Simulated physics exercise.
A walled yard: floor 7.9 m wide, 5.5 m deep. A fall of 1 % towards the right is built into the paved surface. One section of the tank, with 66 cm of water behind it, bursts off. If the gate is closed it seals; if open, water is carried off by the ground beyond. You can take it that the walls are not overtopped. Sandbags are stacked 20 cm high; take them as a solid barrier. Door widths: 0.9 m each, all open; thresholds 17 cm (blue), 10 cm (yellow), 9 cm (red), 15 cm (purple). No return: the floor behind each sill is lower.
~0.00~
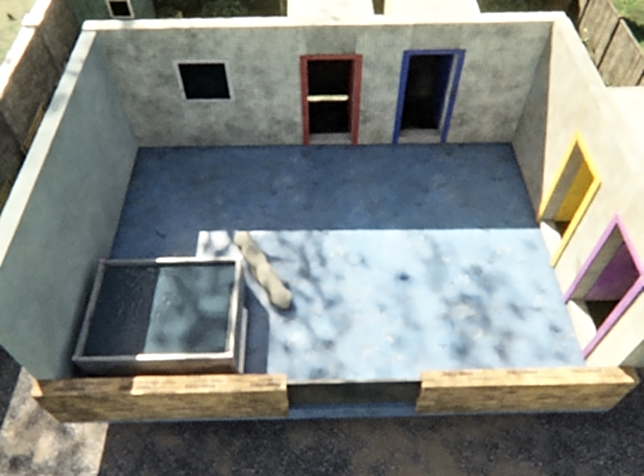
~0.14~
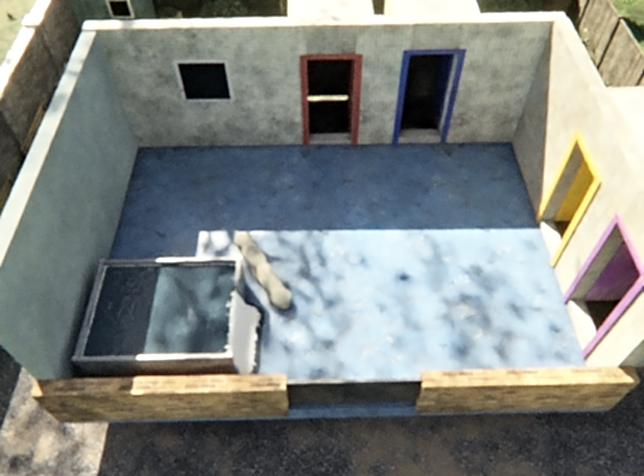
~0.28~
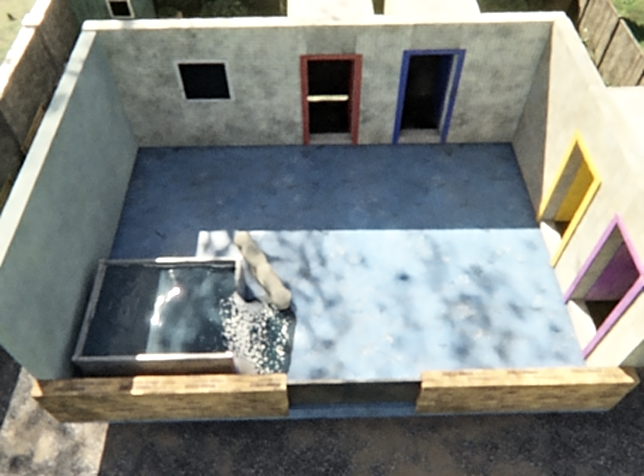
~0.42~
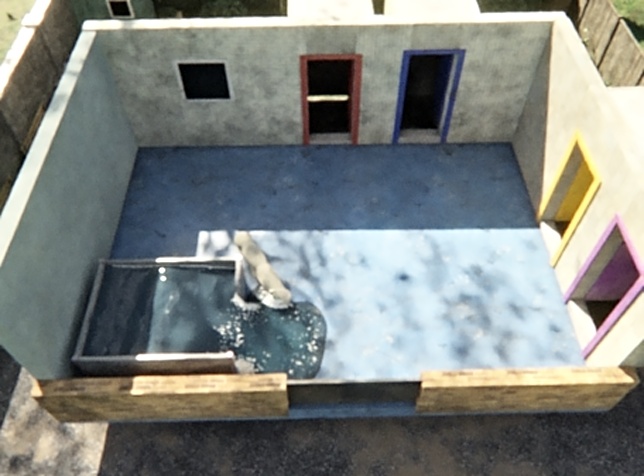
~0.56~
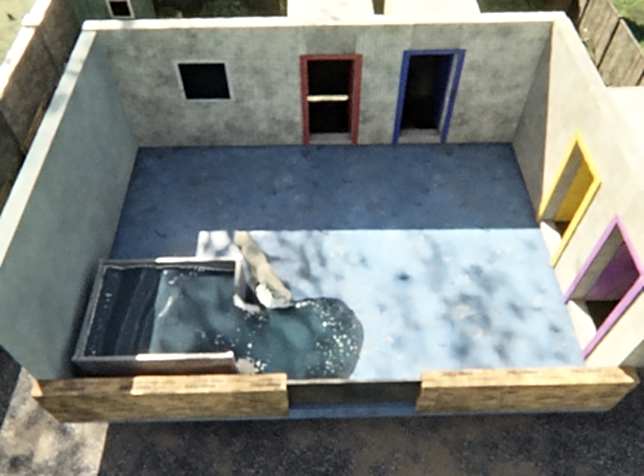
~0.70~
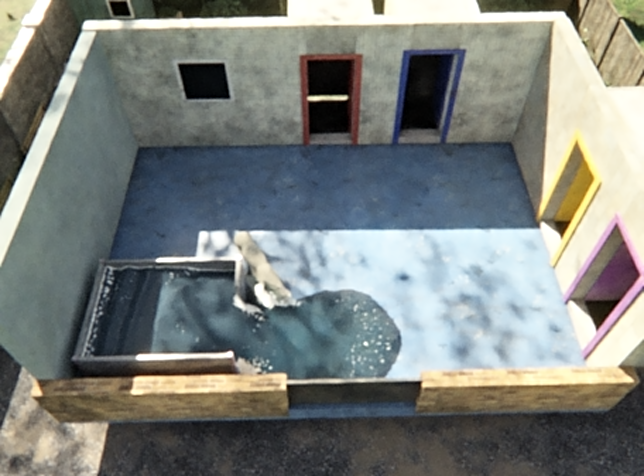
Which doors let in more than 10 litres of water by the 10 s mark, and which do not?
By then, the blue door does not, the yellow door lets in more than that, the red door does not, the purple door lets in more than that.
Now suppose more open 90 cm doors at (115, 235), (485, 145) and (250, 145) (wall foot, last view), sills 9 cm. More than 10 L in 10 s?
Check each in turn: The first fails, the second succeeds, the third fails.
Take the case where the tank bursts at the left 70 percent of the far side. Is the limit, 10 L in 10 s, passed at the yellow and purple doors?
Outcome at yellow: Exceeded; outcome at purple: Not exceeded.
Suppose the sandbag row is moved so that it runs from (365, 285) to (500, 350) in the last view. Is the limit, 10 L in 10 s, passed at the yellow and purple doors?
Well, the yellow one ends up within bounds and the purple one ends up more than allowed.
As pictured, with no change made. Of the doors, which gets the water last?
That would be the red door.
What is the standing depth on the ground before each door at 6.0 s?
In centimetres - blue: 12, yellow: 11, red: 3, purple: 16.
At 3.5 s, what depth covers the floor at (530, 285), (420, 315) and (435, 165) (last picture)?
Around 20 cm, 6 cm and 0 cm, in the order given.
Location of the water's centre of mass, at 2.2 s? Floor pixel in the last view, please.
Roughly (293, 336).
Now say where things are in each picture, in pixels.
In the first picture, the tank at (164, 308) is whole and still, 66 cm deep.
In the second picture, the front is at (255, 308), 0.7 m from the gap at (236, 333); 0.3 m2 of floor is under water; 66 cm left at the back of the tank.
In the third picture, water pours out at (236, 335) and has run 0.9 m, to (290, 317); typically 11 cm deep outside, 66 cm at the tank's back.
In the fourth picture, the front is at (319, 320), 1.4 m from the gap at (236, 336); 1.9 m2 of floor is under water; 66 cm left at the back of the tank.
In the fifth picture, water pours out at (236, 336) and has run 1.9 m, to (356, 325); typically 8 cm deep outside, 62 cm at the tank's back.
In the sixth picture, water pours out at (236, 336) and has run 2.5 m, to (394, 331); typically 7 cm deep outside, 56 cm at the tank's back.
After 1.4 s water covers 25 % of the floor and is deepest (36 cm) near (244, 351); blue door not reached, yellow door not reached, red door not reached, purple door not reached.
After 2.2 s water covers 35 % of the floor and is deepest (40 cm) near (578, 366); blue door not reached, yellow door not reached, red door not reached, purple door 30 cm at the sill, 4 L in.
After 3.5 s water covers 45 % of the floor and is deepest (28 cm) near (575, 355); blue door not reached, yellow door 16 cm at the sill, 10 L in, red door not reached, purple door 30 cm at the sill, 122 L in.
After 6.0 s water covers 55 % of the floor and is deepest (20 cm) near (506, 145); blue door 12 cm at the sill, 0 L in, yellow door 11 cm at the sill, 30 L in, red door 3 cm at the sill, 0 L in, purple door 16 cm at the sill, 186 L in.
After 10.0 s water covers 90 % of the floor and is deepest (14 cm) near (510, 157); blue door 10 cm at the sill, 0 L in, yellow door 7 cm at the sill, 31 L in, red door 5 cm at the sill, 0 L in, purple door 8 cm at the sill, 188 L in.
